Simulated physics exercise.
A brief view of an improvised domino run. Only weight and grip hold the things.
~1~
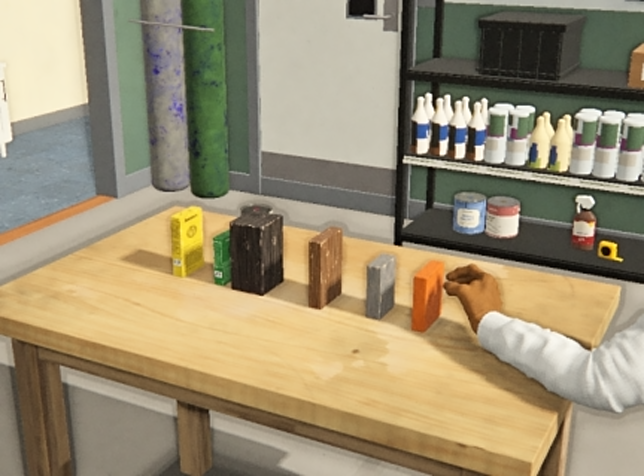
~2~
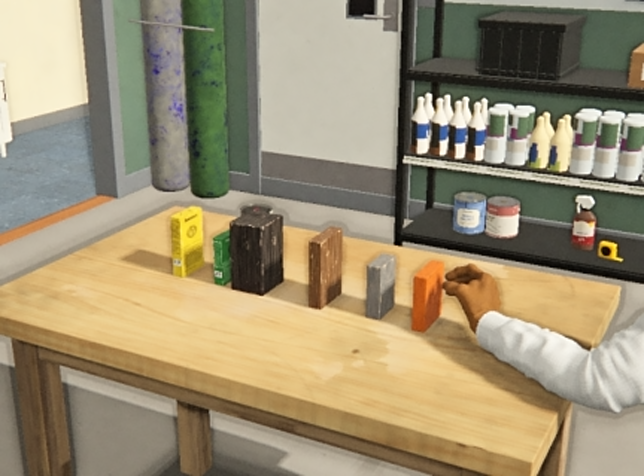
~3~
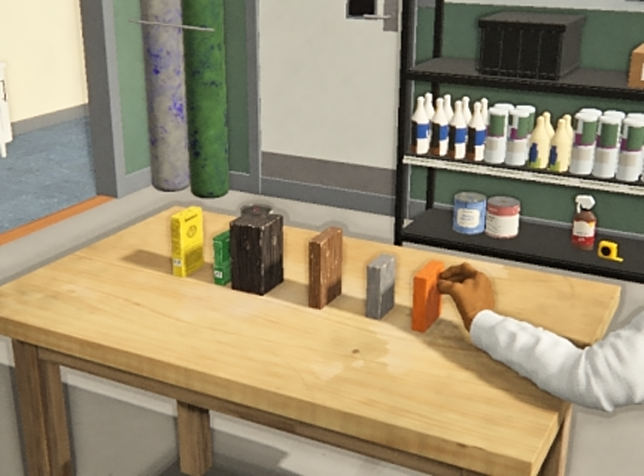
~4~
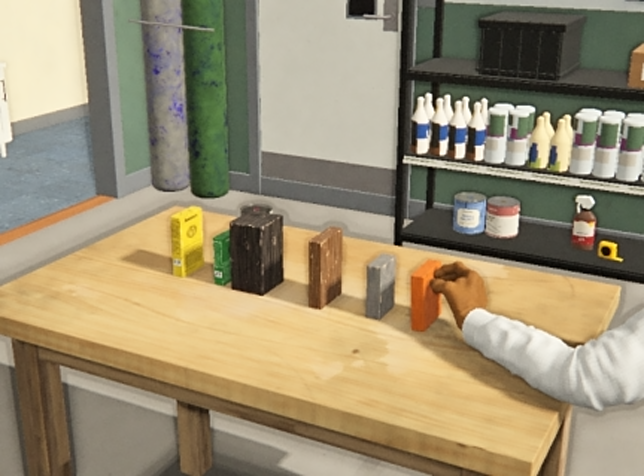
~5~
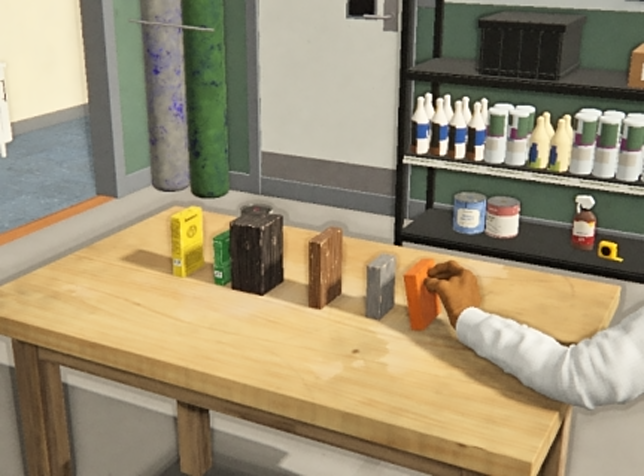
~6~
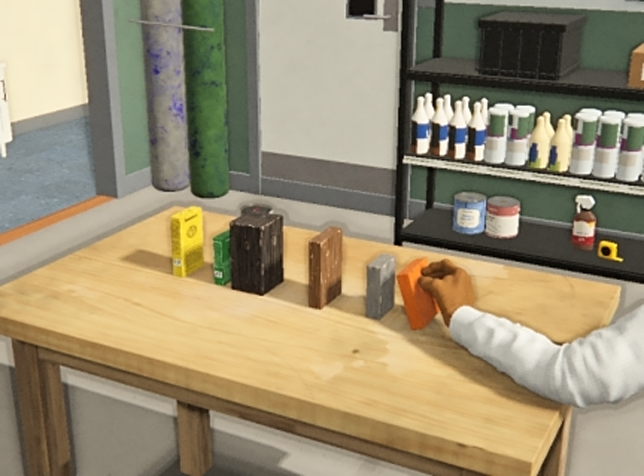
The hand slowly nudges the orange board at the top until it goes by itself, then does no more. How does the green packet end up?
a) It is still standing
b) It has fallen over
a.
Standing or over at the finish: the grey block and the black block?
Result - grey block down, black block up.
Then, 0.30 s on from there, orange board 58° over; grey block turned 27° from how it was put.
Then, 0.50 s on from there, orange board 72° over; grey block turned 69° from how it was put; brown block turned 13° from how it was put.
Then, 0.70 s on from there, orange board 72° over; grey block on its side; brown block turned 46° from how it was put.
In the end, toppled on the table, brown block and grey block; the other 2 unmoved. At the end, from the last picture's camera, green packet near (228, 257).
